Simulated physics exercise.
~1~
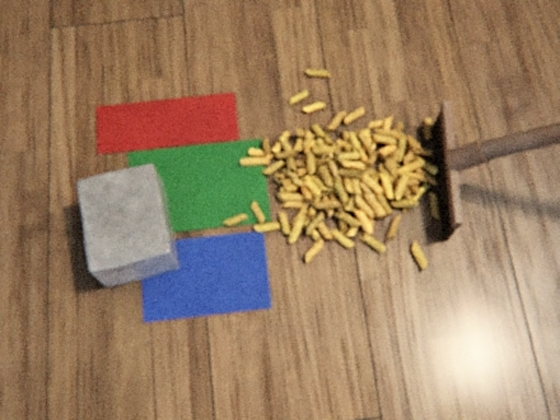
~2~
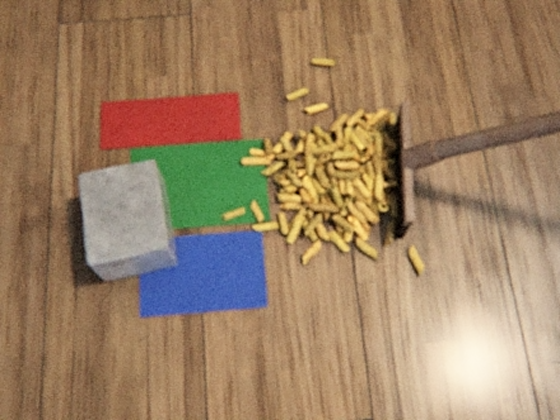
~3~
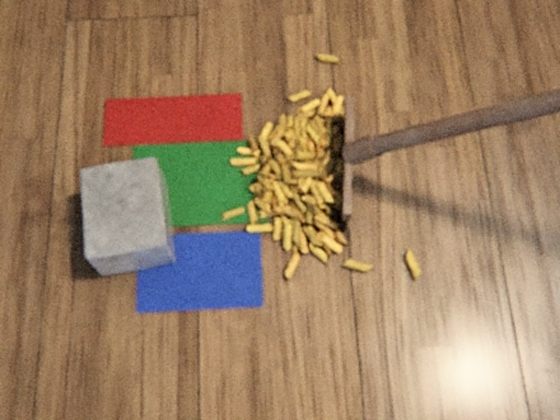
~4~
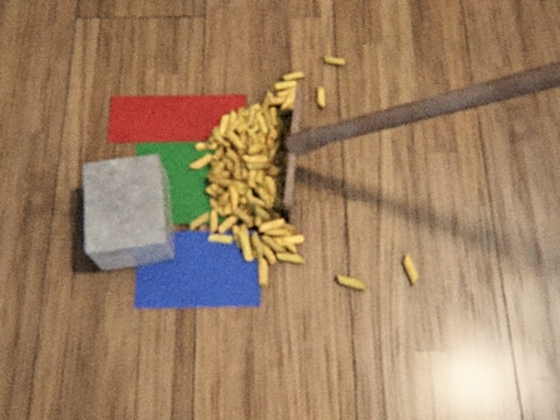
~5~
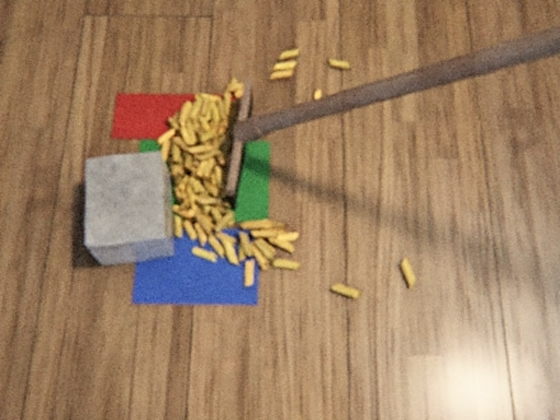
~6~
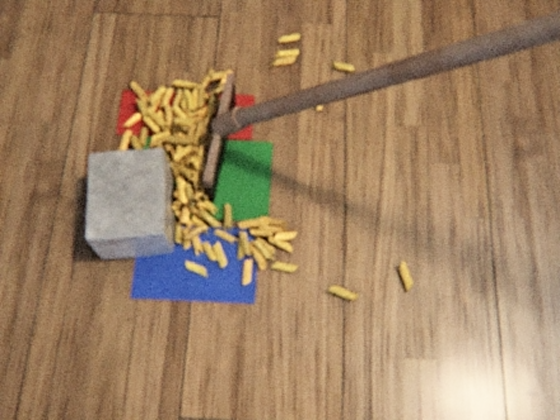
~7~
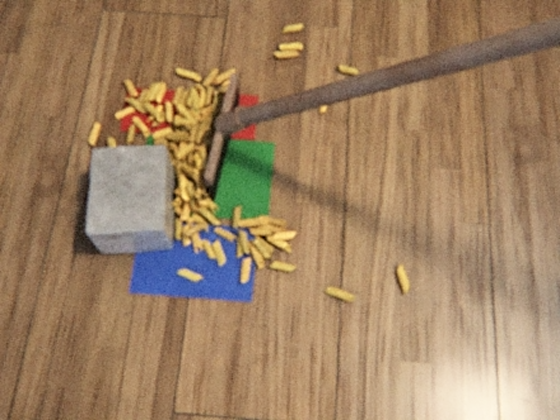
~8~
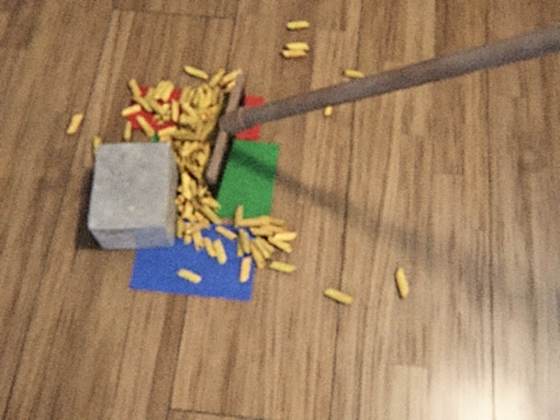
A long-handled squeegee pushed a heap of yellow pasta pieces left across a wooden floor onto red, green and blue mats, where it bunched against a gray block and spread around its upper side, leaving a few stragglers behind.
